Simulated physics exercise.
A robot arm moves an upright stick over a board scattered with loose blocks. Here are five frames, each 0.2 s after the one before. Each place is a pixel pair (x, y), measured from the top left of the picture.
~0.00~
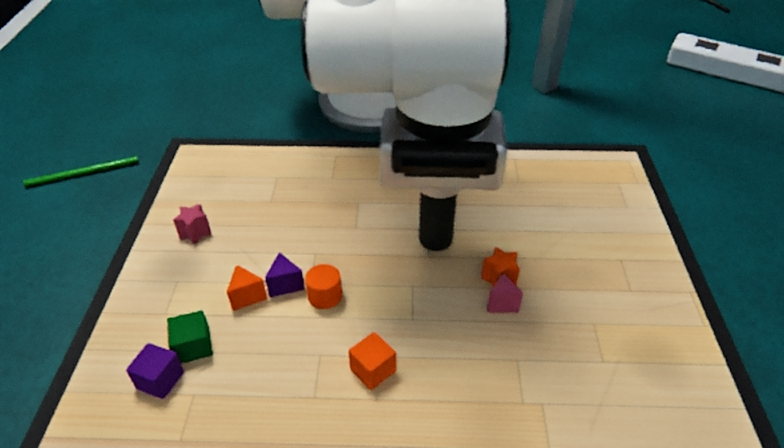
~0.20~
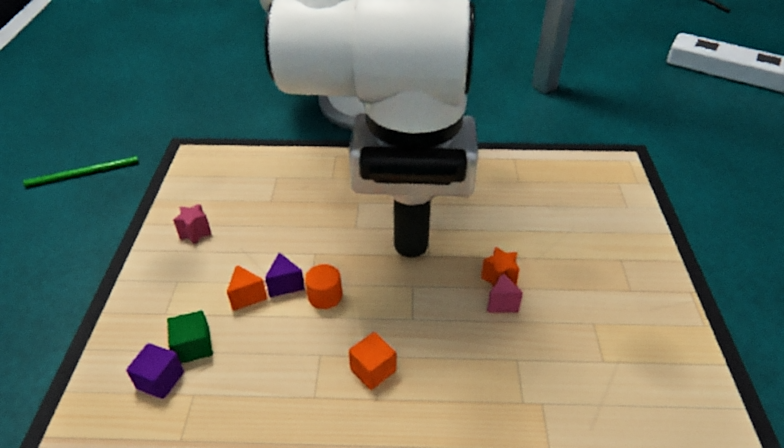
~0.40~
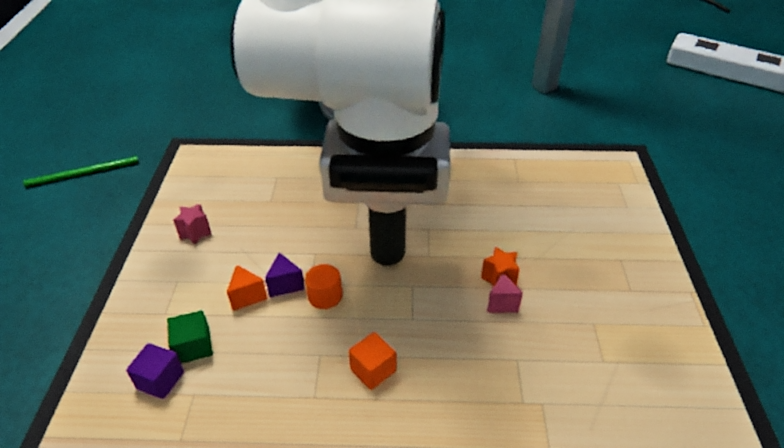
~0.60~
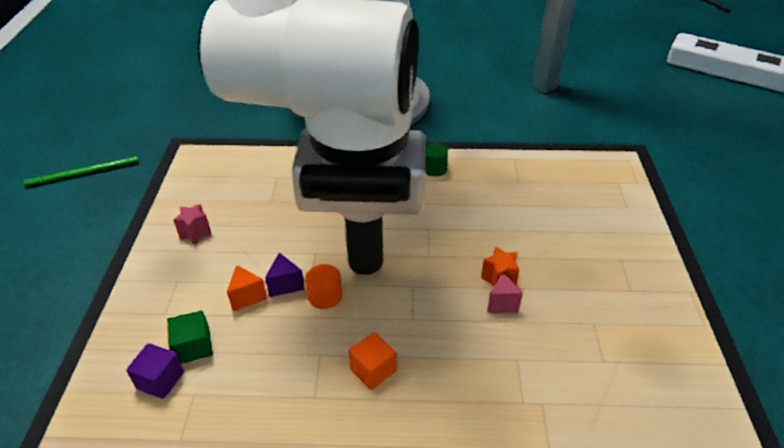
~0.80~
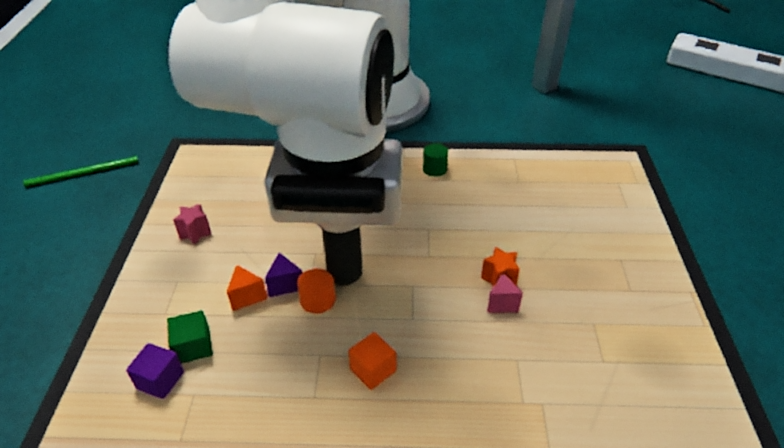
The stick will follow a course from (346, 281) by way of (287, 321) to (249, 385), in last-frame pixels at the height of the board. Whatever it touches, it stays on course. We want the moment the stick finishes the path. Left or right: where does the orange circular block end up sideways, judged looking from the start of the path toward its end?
To the right.
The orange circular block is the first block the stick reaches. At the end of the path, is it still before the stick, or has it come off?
Slid off.
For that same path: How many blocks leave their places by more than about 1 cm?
It shifts a single block.
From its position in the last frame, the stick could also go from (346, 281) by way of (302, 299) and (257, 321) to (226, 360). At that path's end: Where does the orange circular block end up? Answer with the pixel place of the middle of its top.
The top centre is at (233, 373).
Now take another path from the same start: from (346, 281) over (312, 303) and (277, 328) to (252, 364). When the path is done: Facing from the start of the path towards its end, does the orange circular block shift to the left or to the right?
The answer is right.
What follows on the original path. One third of the way, stick at (305, 299); orange circular block at (272, 308).
Two thirds of the way, stick at (272, 333); orange circular block at (231, 338).
At the end, stick at (247, 378); purple triangle still; orange circular block at (207, 356).
